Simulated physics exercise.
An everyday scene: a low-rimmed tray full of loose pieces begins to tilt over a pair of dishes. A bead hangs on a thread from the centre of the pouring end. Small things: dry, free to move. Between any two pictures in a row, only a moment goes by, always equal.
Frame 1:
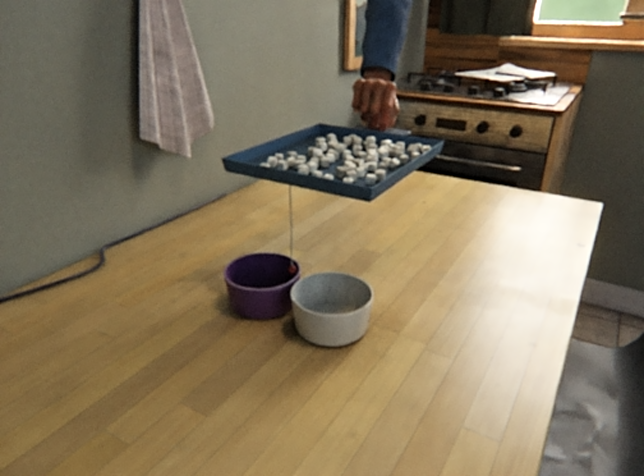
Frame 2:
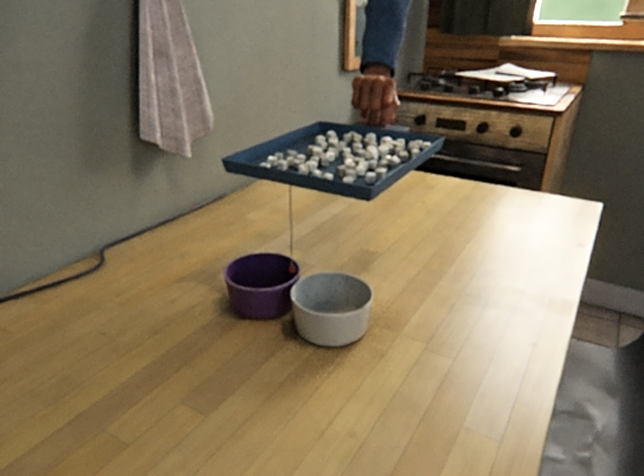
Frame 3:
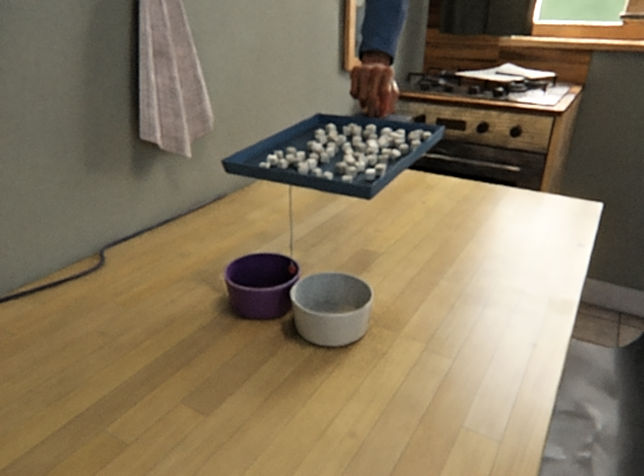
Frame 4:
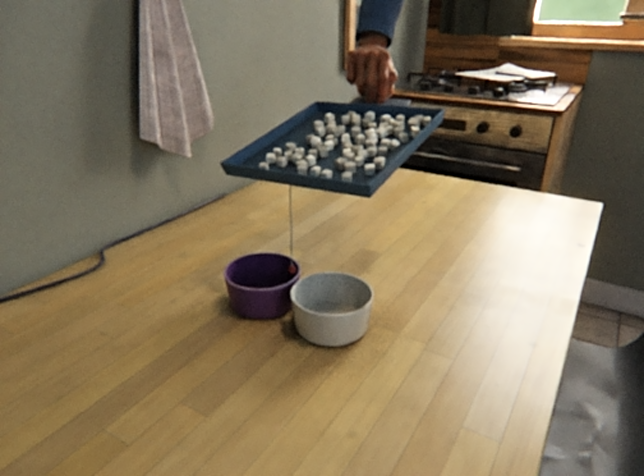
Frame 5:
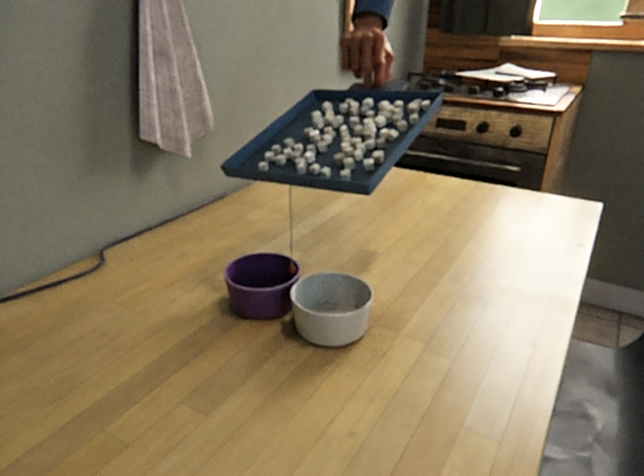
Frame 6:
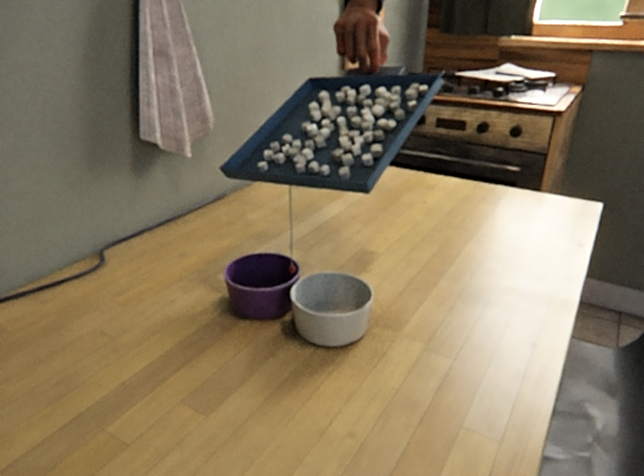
A hand in a blue sleeve holds the far edge of a dark blue tray of whitish cubes above a pale wooden table in a kitchen, seen from slightly above. Below it sit a purple dish on the left and a light grey one on the right, near a thin hanging thread, with a stove and towel behind. The tray starts nearly level, then the hand steadily raises its far side, while the camera stays still.
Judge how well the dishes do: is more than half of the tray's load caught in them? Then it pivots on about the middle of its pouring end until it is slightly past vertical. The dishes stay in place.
No, less than half is caught.
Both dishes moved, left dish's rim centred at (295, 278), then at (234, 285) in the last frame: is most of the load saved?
In the first position a minority, in the second a majority.
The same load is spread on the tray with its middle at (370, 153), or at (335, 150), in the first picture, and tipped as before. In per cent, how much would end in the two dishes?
Roughly 30 per cent, then roughly 20 per cent.
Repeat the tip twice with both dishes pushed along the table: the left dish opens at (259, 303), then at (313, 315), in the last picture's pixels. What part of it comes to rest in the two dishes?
First 50 per cent, second 10 per cent.
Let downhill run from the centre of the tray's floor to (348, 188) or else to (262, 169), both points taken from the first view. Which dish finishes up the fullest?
Okay, first try the right-side one, second try the left-side one.
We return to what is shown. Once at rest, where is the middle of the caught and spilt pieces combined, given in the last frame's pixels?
About pixel (227, 325).
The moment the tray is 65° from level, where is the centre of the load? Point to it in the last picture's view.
Check around (278, 155) in the last picture.
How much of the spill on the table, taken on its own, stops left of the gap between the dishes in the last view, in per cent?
About 90 per cent.
Soon after the last picture, tray tipped steeply; all on the tray.
A little later, tray tipped past a quarter turn; most on the tray; a stray few in the left dish; a small part outside both; a small part in the air.
Later still, tray tipped past a quarter turn; about a quarter in the left dish; most outside both.
At rest, tray tipped past a quarter turn; none in the right dish; about a quarter in the left dish; most outside both.
